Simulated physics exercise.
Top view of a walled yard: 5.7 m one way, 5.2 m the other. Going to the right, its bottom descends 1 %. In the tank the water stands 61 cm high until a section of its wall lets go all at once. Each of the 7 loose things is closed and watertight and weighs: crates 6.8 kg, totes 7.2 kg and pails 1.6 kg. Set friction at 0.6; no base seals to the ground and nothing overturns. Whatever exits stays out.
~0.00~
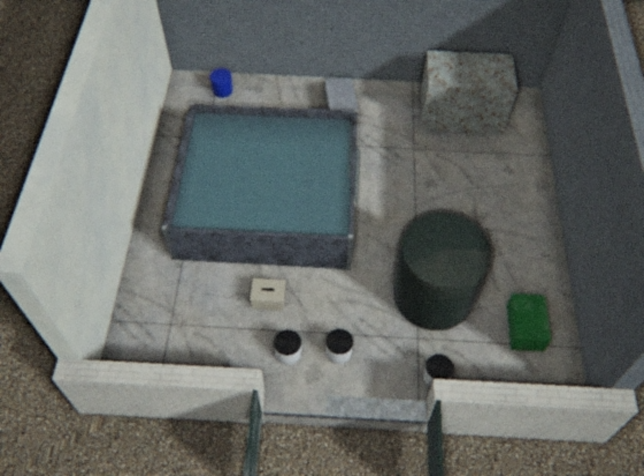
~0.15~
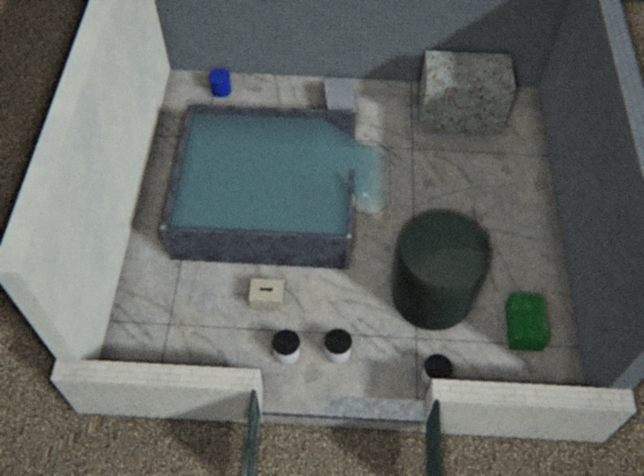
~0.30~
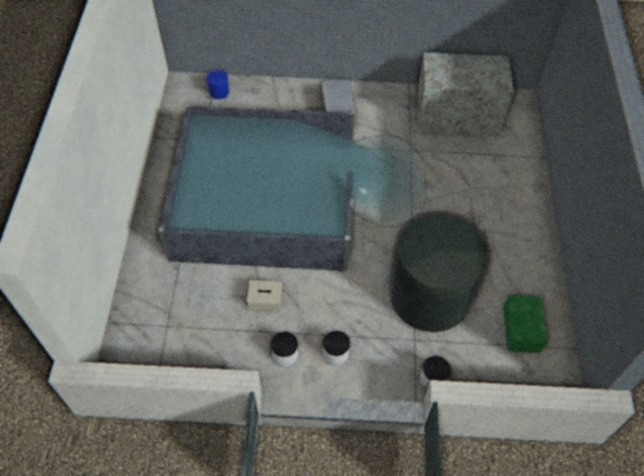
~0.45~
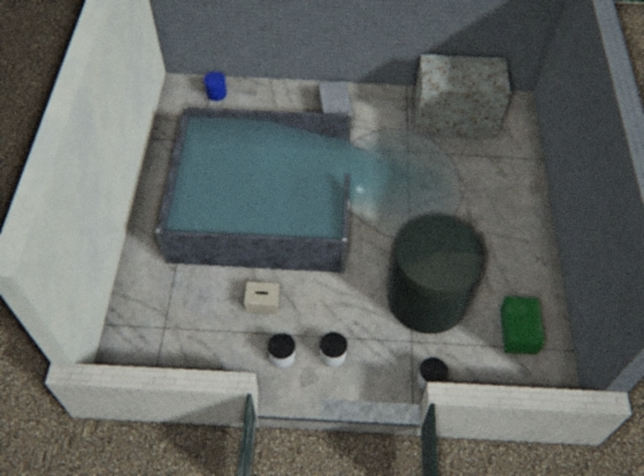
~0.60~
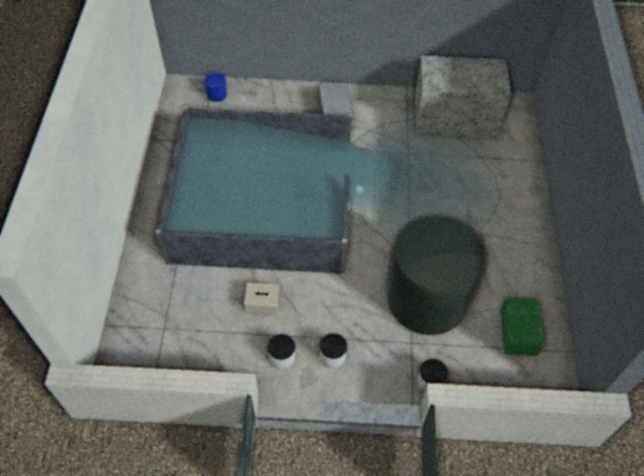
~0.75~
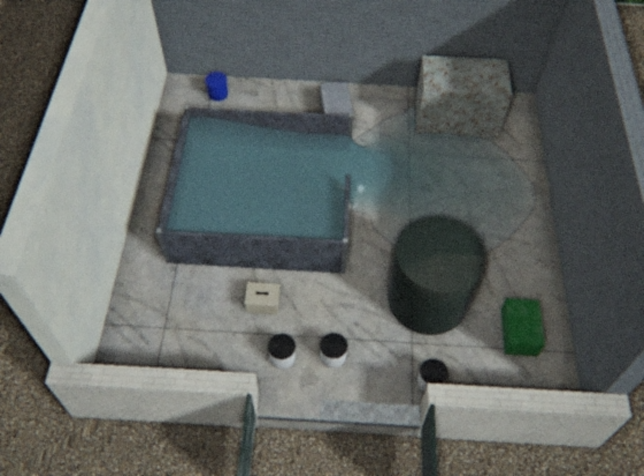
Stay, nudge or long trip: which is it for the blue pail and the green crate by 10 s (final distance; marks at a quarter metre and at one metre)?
My answer is that the blue pail ends well clear of its start and the green crate ends well clear of its start.
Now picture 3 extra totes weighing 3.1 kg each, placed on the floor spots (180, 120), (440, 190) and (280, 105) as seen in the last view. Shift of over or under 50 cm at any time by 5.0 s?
In sequence: Stays within; goes beyond; goes beyond.
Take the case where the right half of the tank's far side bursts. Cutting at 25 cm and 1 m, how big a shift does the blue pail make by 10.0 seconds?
The blue pail simply gets swept away.
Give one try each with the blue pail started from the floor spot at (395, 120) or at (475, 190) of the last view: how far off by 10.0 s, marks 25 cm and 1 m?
Run 1: It is pushed far off. Run 2: It is pushed far off.
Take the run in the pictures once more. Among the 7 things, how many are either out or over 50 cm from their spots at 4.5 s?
The count is 5.
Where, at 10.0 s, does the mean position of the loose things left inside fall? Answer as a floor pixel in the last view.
I'd put it around (186, 253).
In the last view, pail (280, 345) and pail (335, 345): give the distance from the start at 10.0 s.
In that order: 250 cm, 250 cm.
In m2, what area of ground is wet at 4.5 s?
About 22 m2.
After 2.0 s the blue pail is near (216, 80), 0.0 m from its start, aground; the green crate is near (525, 321), 0.0 m from its start, aground; 0 of 7 are out; 0 afloat.
After 4.5 s the blue pail is near (181, 85), 0.5 m from its start, afloat; the green crate is near (360, 316), 2.0 m from its start, aground; 0 of 7 are out; 2 afloat.
After 7.0 s the blue pail is near (162, 104), 0.9 m from its start, afloat; the green crate is near (283, 277), 2.9 m from its start, afloat; 0 of 7 are out; 6 afloat.
After 10.0 s the blue pail is near (150, 196), 2.4 m from its start, afloat; the green crate is near (271, 271), 3.1 m from its start, afloat; 0 of 7 are out; 7 afloat.
